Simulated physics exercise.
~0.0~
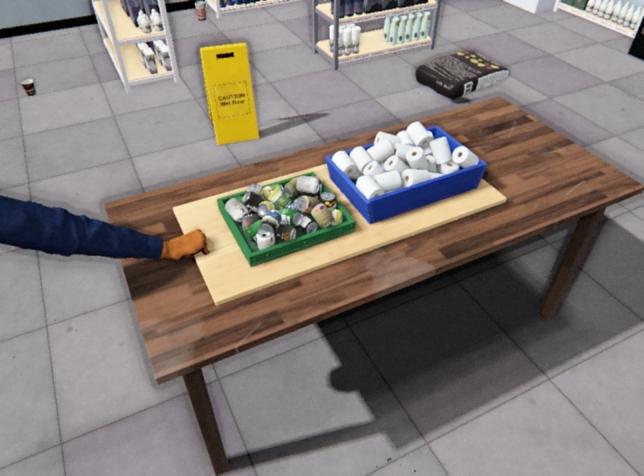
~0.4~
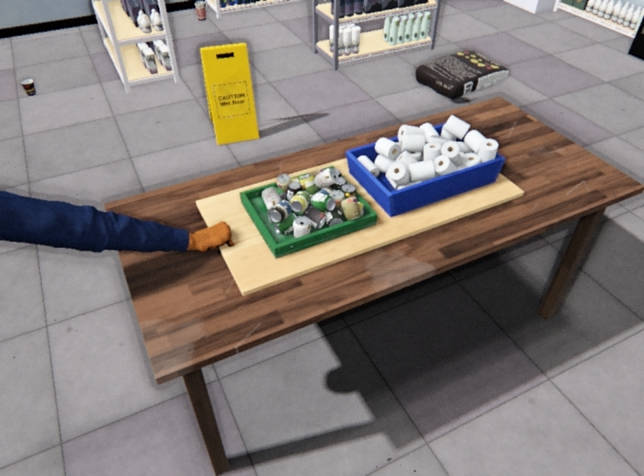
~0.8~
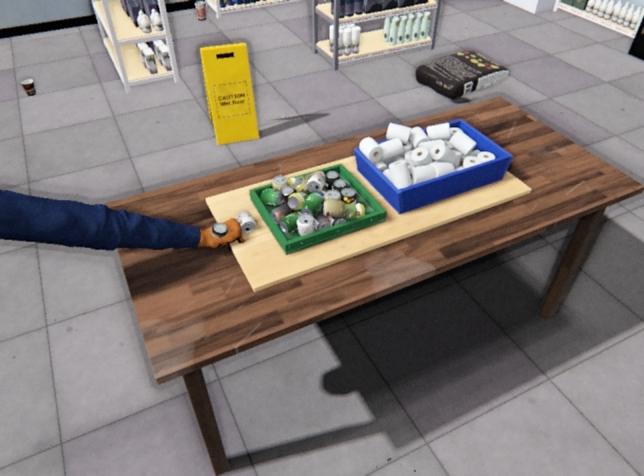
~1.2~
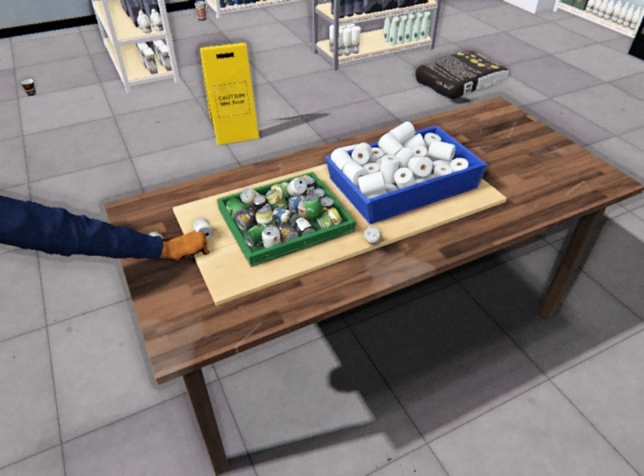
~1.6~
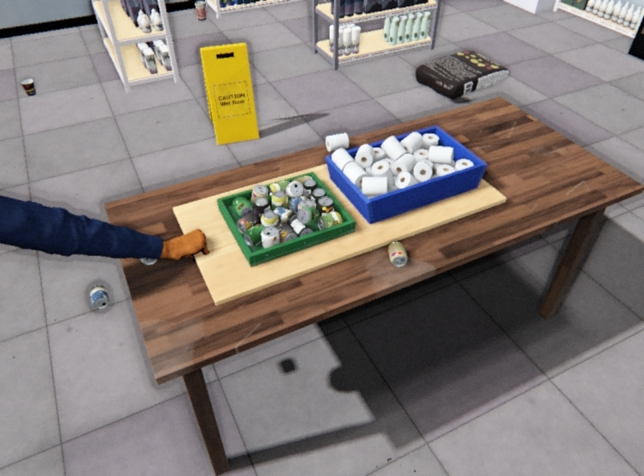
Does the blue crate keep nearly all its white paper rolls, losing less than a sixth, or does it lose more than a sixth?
It keeps nearly all of them, as fewer than one in six of the paper rolls leave the blue crate.
A gloved hand slides two crates right, then back left, spilling some cans and a roll.
